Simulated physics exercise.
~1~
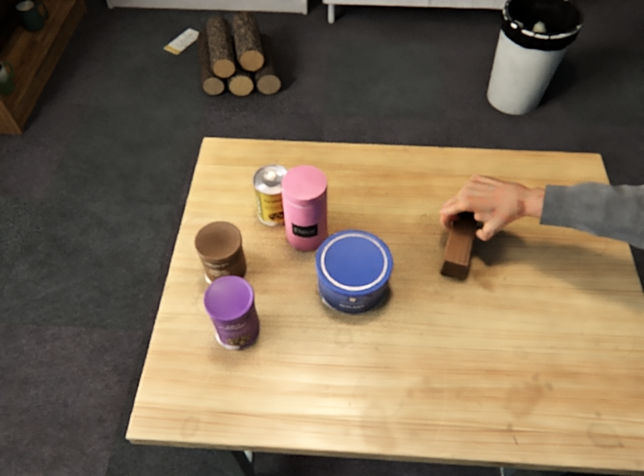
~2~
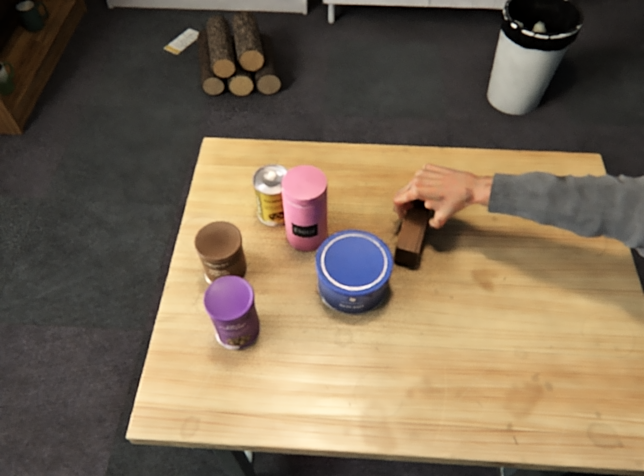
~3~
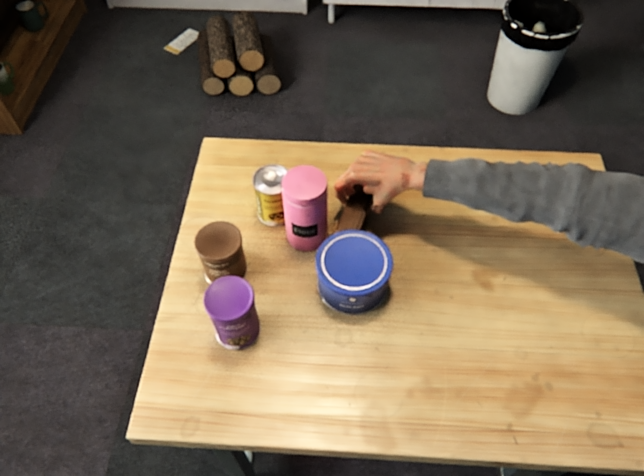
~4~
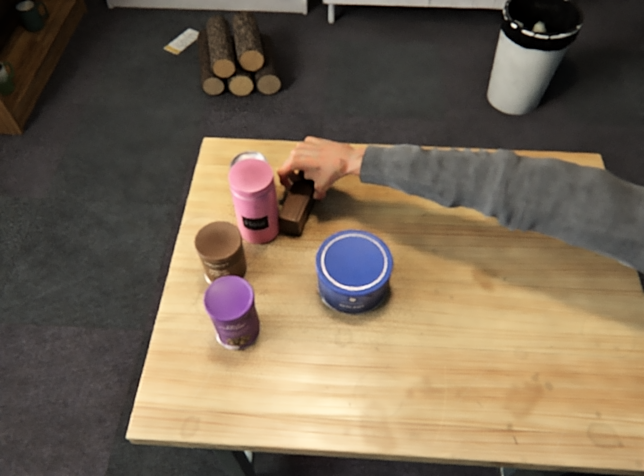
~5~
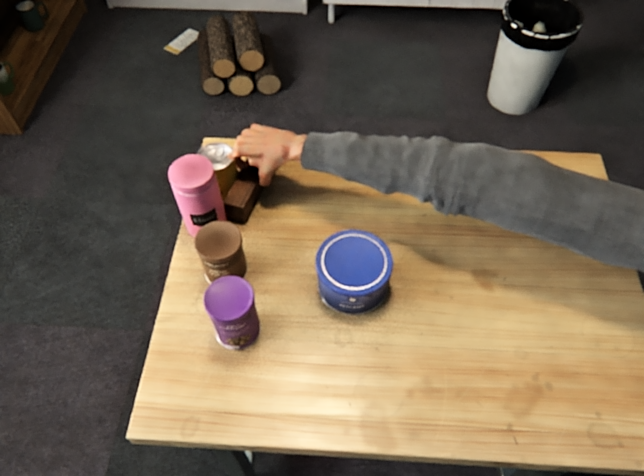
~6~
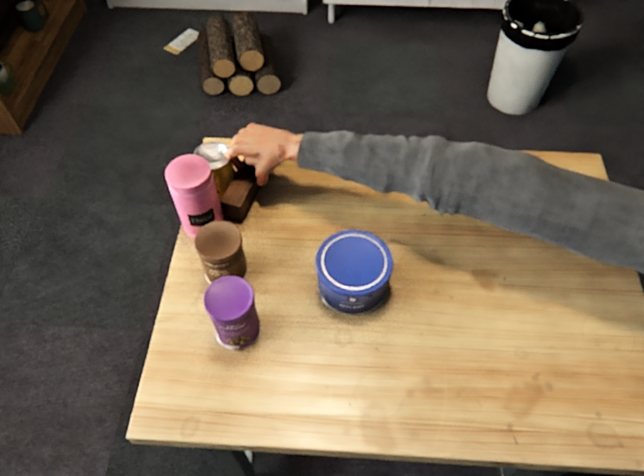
A hand in a grey sleeve slides a dark brown block leftward across a wooden table holding a pink jar, a blue tub and yellow, brown and purple tins. The block passes behind the blue tub without disturbing it and closes in on the pink jar. It then pushes the pink jar and the yellow tin left together, both staying upright. They travel on toward the table's left edge, behind the brown tin. The hand comes to rest there with the pair still standing near the edge, while the blue tub, brown tin and purple tin remain in place.
